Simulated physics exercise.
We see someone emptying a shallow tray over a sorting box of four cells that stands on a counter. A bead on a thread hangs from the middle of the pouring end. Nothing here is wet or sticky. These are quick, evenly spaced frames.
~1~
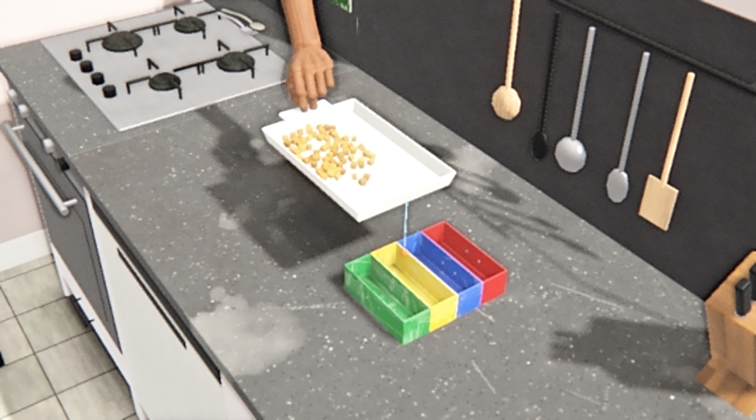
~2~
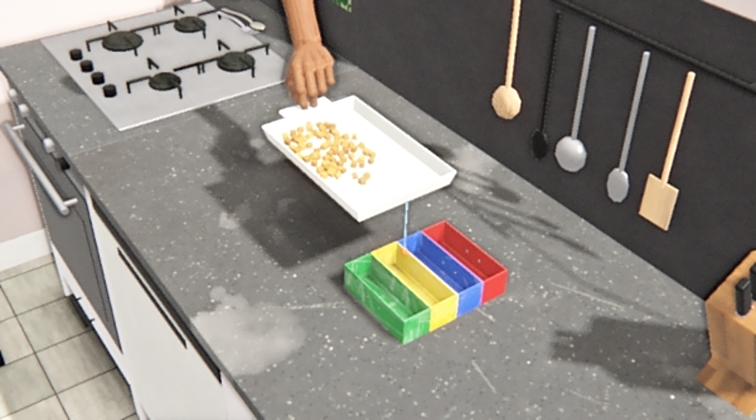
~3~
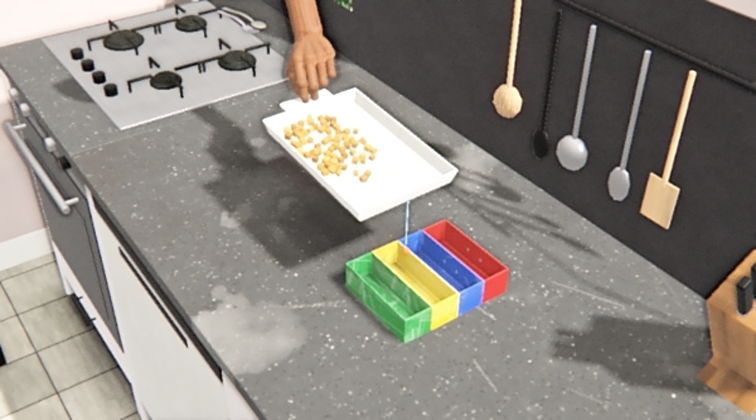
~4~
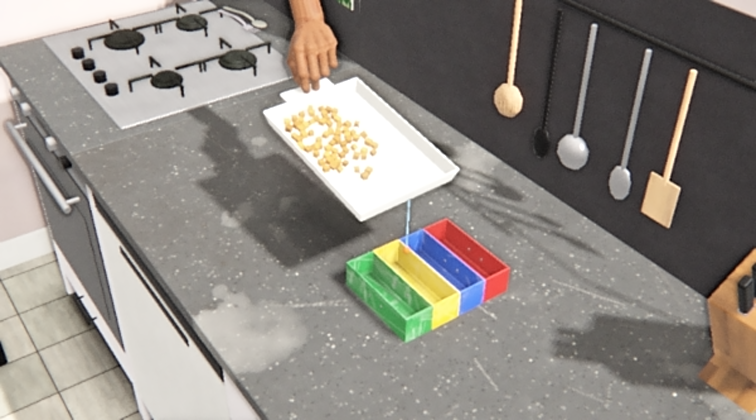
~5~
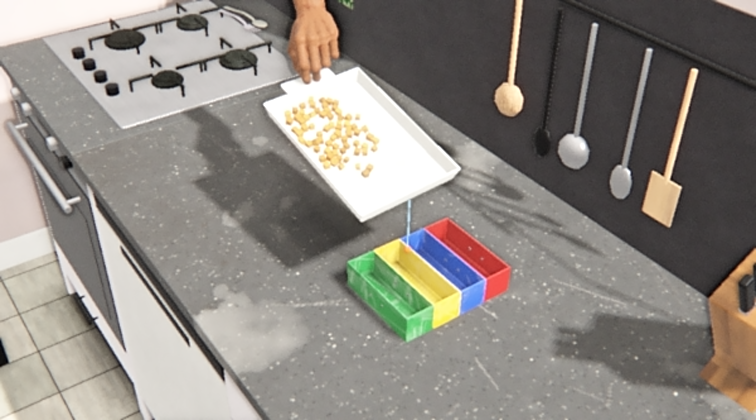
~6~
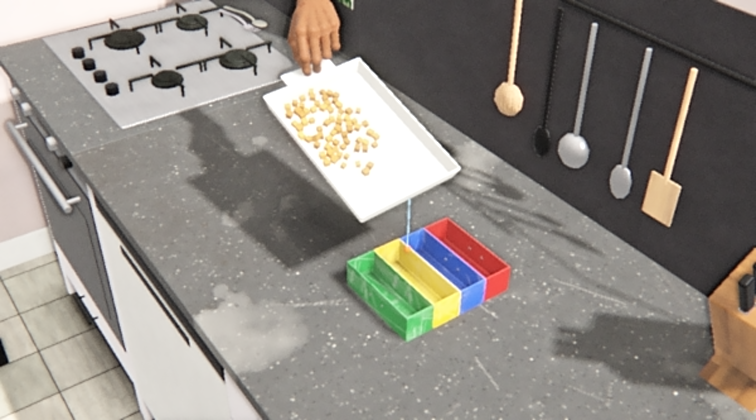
On a kitchen counter beside a stove, a hand raises the far end of a white tray of croutons, tilting it gradually toward a box of green, yellow, blue and red cells, while the croutons stay bunched near the hand.
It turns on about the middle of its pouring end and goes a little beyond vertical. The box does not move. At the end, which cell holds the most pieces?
Most goes to the green cell.
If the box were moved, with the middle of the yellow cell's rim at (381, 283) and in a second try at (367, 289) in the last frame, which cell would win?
In turn: That yellow cell; the cell in yellow.
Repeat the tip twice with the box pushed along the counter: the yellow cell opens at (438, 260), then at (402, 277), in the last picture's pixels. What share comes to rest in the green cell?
Near 10 % and 50 %.
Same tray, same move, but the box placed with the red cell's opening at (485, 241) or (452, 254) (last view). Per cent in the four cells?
First some 20, then 90 per cent.
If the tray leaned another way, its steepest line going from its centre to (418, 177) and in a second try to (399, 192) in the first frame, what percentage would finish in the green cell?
The first gives 0 %, the second 20 %.
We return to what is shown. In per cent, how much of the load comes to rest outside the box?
Close to 40 per cent.
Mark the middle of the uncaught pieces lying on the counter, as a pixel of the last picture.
At about (363, 333).
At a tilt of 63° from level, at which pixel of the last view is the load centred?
Close to (375, 206).
Soon, tray tipped steeply; most on the tray; a small part falling or outside the box.
A while on, tray tipped past a quarter turn; about half on the tray; about a quarter in the green cell; a small part in the yellow cell; about a quarter falling or outside the box.
Towards the end, tray tipped past a quarter turn; about half in the green cell; a small part in the yellow cell; about half falling or outside the box.
Finally, tray tipped past a quarter turn; about half in the green cell; a small part in the yellow cell; none in the blue cell; none in the red cell; about half outside the box.
